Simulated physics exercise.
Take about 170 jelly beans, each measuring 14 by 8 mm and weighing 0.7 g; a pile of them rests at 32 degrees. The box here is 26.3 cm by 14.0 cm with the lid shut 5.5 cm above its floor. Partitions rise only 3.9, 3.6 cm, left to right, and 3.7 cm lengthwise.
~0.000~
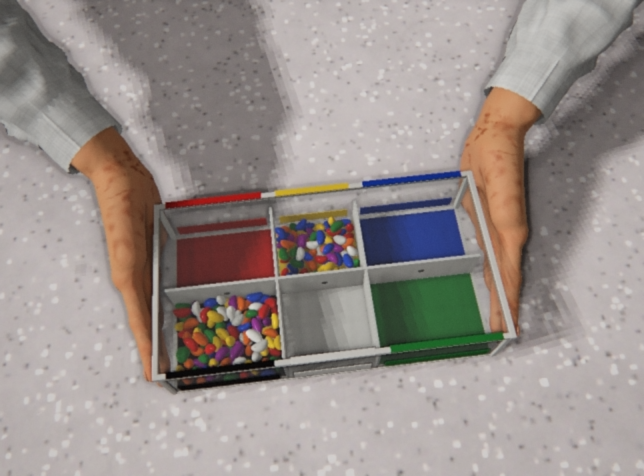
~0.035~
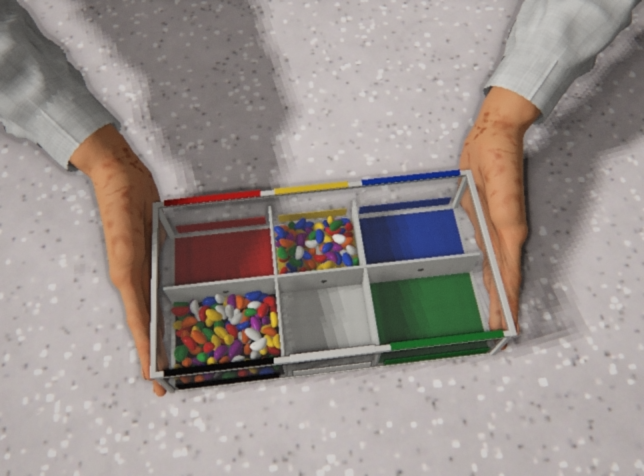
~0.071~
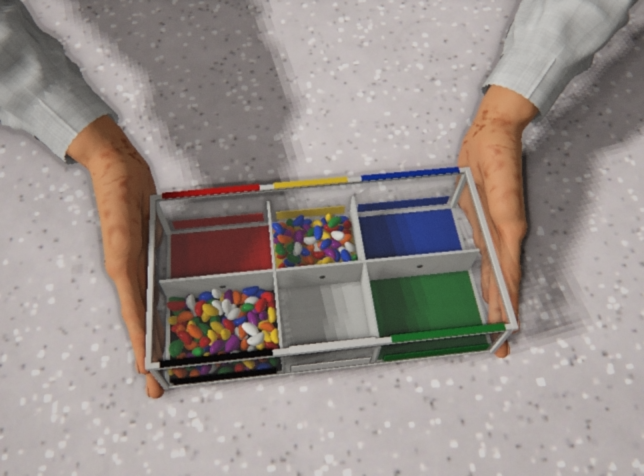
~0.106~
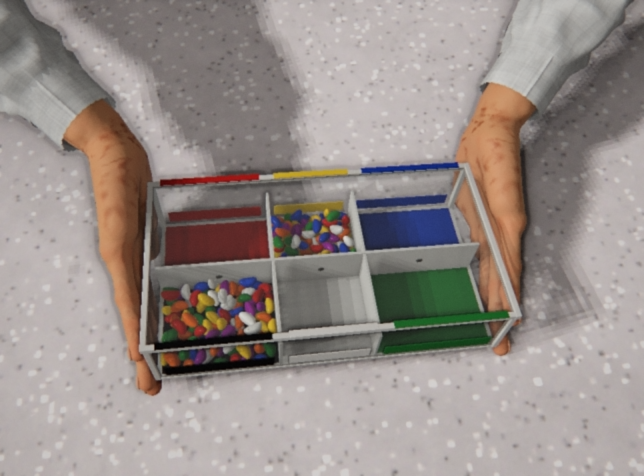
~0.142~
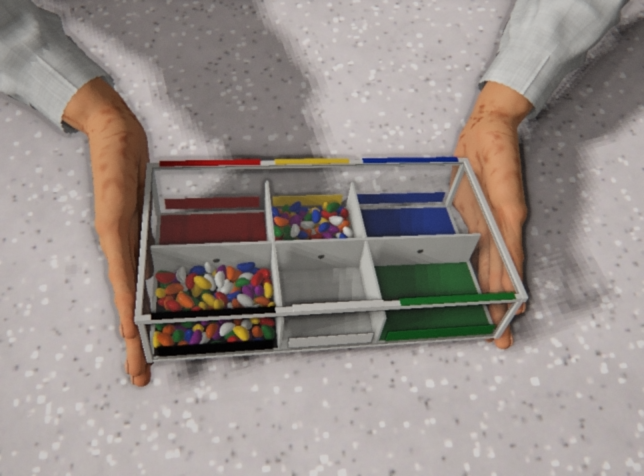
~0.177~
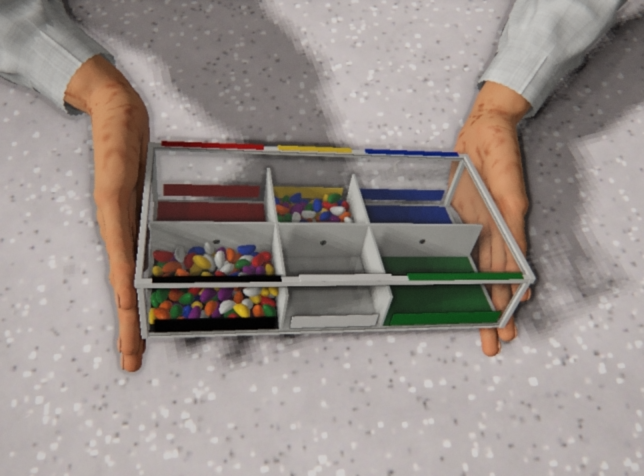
Two hands held a clear divided box with colorful jelly beans in its yellow and black sections, then steadily tilted it so the near side rose, while the beans mostly stayed in their compartments.
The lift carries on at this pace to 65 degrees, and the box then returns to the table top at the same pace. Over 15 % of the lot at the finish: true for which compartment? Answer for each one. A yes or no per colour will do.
Red: No. Blue: No. Green: No. Yellow: Yes. White: No. Black: Yes.
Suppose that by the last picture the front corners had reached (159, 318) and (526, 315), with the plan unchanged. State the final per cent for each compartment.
Red 5; blue 10; green 0; yellow 35; white 10; black 40.
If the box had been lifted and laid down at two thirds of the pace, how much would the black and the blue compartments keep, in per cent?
That gives black 45 percent and blue 0 percent.
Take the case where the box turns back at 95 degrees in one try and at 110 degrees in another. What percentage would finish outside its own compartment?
First try: Around 45 %; second try: Around 35 %.
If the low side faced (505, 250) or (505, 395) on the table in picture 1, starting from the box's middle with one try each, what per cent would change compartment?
Estimate: Some 20 % and some 15 % respectively.
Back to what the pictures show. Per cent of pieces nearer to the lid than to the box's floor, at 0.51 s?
Around 30 in a hundred, give or take.
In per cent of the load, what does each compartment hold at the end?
Per cent by compartment - red 10, blue 0, green 0, yellow 50, white 0, black 40.
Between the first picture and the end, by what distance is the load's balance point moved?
The balance point ends up some 2.5 centimetres from where it began.
Then, at 0.51 s, tilt 63 degrees; red 5 %, yellow 40 %, black 55 %.
After 0.74 s, tilt 24 degrees; red 10 %, yellow 45 %, black 40 %.
After 1.07 s, tilt 0 degrees; red 10 %, yellow 50 %, black 40 %.
In the end, at 1.5 s, red 10 %, blue 0 %, green 0 %, yellow 50 %, white 0 %, black 40 %.
